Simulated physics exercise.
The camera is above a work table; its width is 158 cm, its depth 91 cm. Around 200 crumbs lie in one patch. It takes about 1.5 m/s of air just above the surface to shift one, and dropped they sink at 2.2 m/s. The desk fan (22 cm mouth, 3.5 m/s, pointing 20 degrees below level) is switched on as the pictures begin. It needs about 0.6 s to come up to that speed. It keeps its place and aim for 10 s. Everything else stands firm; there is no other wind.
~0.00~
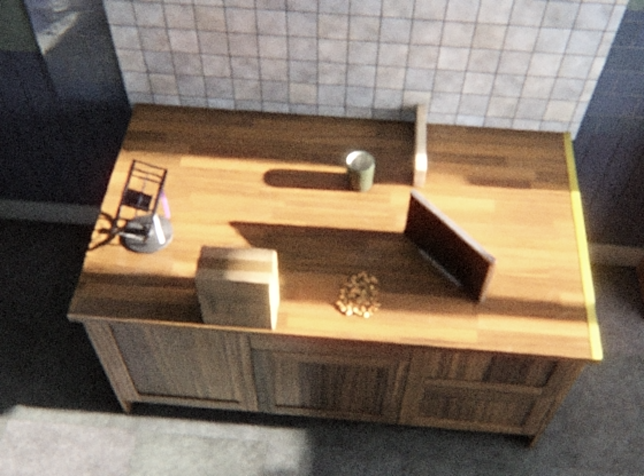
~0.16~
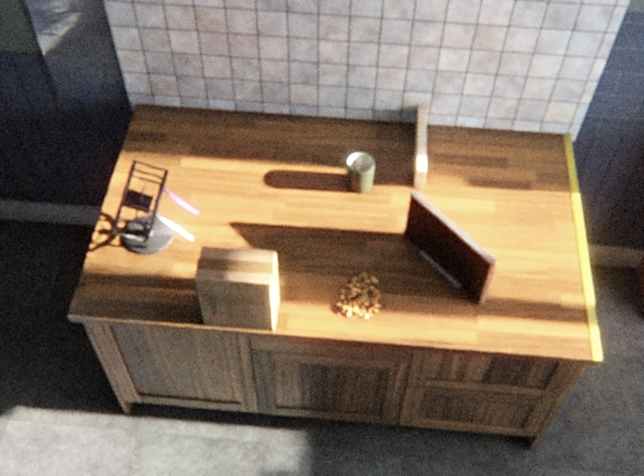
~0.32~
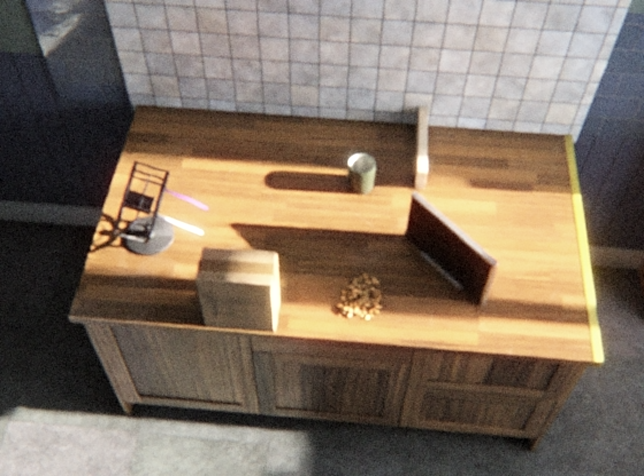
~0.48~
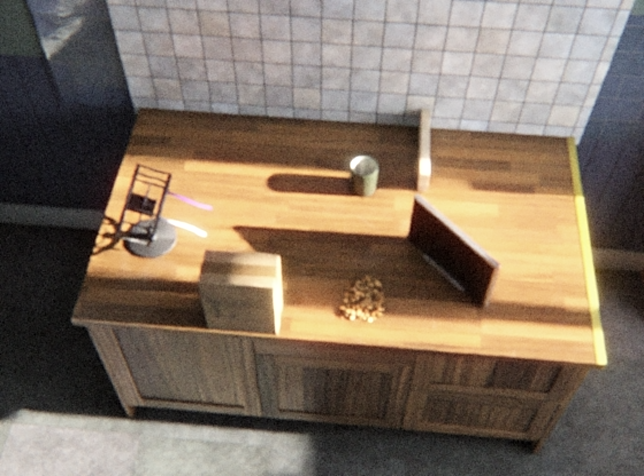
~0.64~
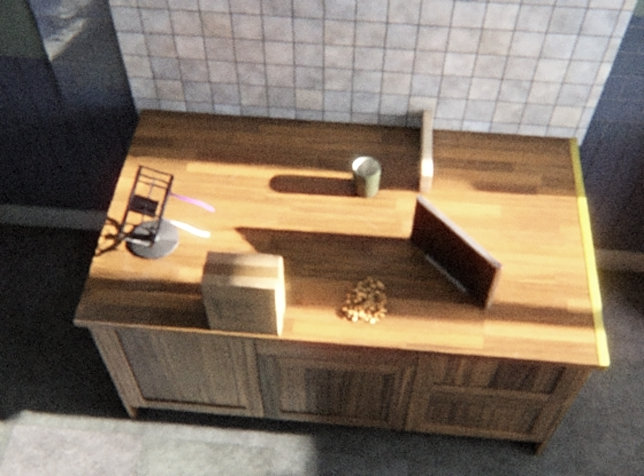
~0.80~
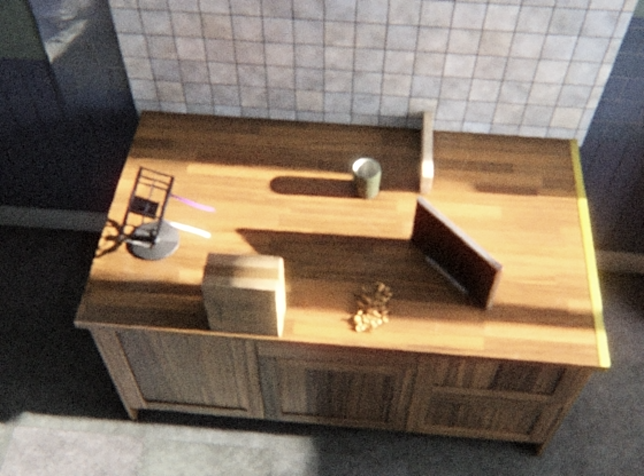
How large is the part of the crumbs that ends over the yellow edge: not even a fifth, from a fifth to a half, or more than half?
By then less than a fifth are over the yellow edge.
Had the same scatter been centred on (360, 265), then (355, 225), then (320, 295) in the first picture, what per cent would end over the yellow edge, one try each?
In that order: 0 %, 80 %, 0 %.
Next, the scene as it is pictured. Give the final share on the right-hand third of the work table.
Some 0 per cent.
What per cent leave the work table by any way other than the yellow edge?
Near 100 %.
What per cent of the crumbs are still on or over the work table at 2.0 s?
About 1 %.
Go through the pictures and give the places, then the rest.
In the first frame, the middle of the crumbs is near (360, 299), none has stirred yet and the mouth of the desk fan is at (140, 201).
In the second frame, the middle of the crumbs is near (361, 300), none has stirred yet and the yellow edge is centred on (585, 235).
In the third frame, the middle of the crumbs is near (361, 301), none has stirred yet, the top of a laptop is at (454, 227) and the top of a box is at (236, 265).
In the fourth frame, the middle of the crumbs is near (364, 303) and none has stirred yet.
In the fifth frame, the middle of the crumbs is near (366, 304) and none has stirred yet.
In the sixth frame, the middle of the crumbs is near (375, 305), the farthest in sight from the desk fan is at (391, 306) and about 50 % have left their places.
After 2.0 s the count stands so, 0 % are over the yellow edge.
After 3.2 s the count stands so, 0 % are over the yellow edge.
After 5.5 s the count stands so, 0 % are over the yellow edge.
After 10.0 s, at the end, 0 % are over the yellow edge.
